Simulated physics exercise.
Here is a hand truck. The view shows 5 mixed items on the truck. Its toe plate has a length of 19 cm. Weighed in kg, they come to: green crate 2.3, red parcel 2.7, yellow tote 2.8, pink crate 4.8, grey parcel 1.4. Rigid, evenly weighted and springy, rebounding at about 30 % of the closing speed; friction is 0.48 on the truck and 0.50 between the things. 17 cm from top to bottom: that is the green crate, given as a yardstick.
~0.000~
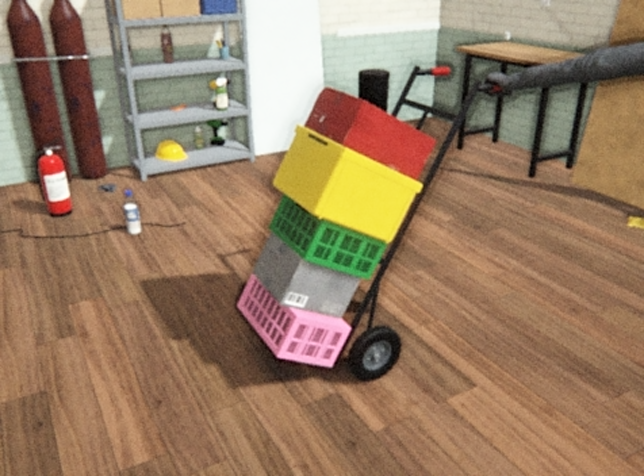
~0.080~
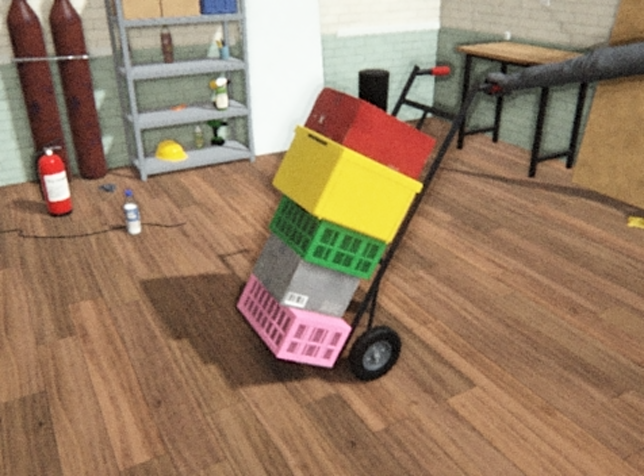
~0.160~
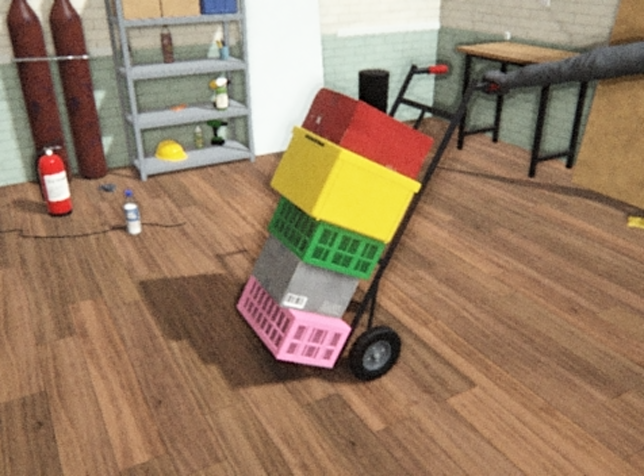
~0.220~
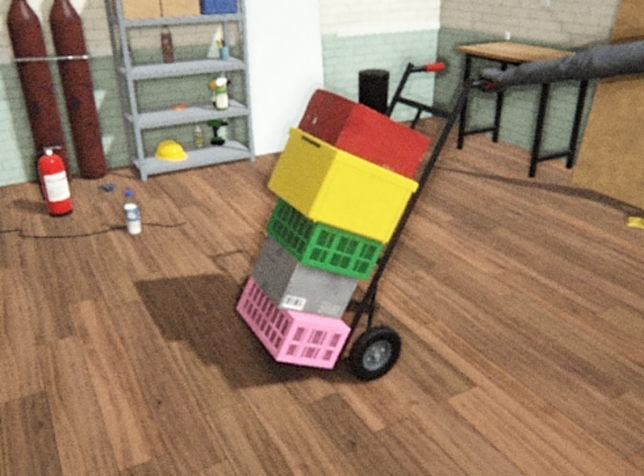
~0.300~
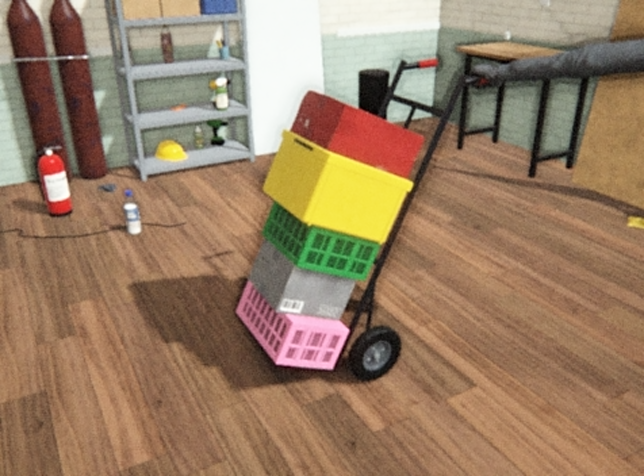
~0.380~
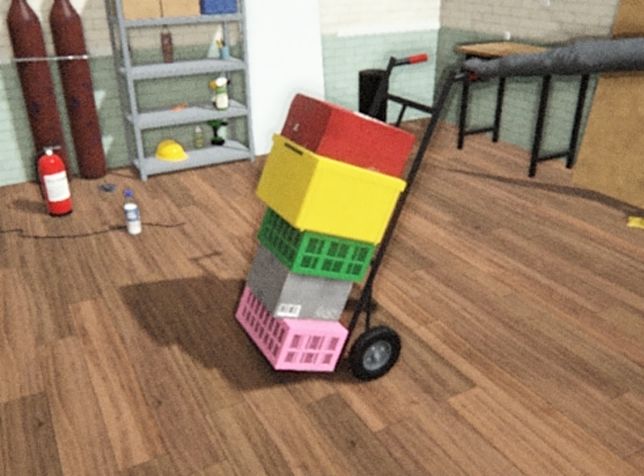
A hand truck stacked with pink, grey, green, yellow and red boxes stayed leaning back at first, then tilted slowly a little more upright as a gloved arm at the right held its handle.
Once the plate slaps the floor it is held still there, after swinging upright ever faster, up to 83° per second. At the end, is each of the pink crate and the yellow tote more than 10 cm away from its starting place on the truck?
Pink crate: No; yellow tote: Yes, further.
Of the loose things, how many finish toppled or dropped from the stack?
All told, 4.
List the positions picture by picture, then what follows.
In the first frame, 30° short of upright; pink crate (292, 317); yellow tote (344, 184).
In the second frame, 30° short of upright; grey parcel (306, 275); green crate (327, 235).
In the third frame, 29° short of upright; red parcel (367, 134); grey parcel (305, 276).
In the fourth frame, 28° short of upright; green crate (324, 237); red parcel (364, 134).
In the fifth frame, 26° short of upright; grey parcel (301, 279); green crate (320, 238).
In the sixth frame, 23° short of upright; pink crate (289, 324); yellow tote (327, 189).
Around 0.98 s, truck upright; yellow tote tipped 17° against what carries it near (224, 236); pink crate tipped 9° against what carries it near (284, 346); red parcel tipped 17° against what carries it.
Around 1.38 s, truck upright; green crate, red parcel and yellow tote now dropped from the stack; grey parcel tipped 72° against what carries it.
Around 1.78 s, truck upright; grey parcel now dropped from the stack.
Finally (3.3 s), dropped from the stack, green crate, red parcel, yellow tote and grey parcel; pink crate still in place (within 10 cm). Final places as that camera would see them, pink crate near (288, 346).
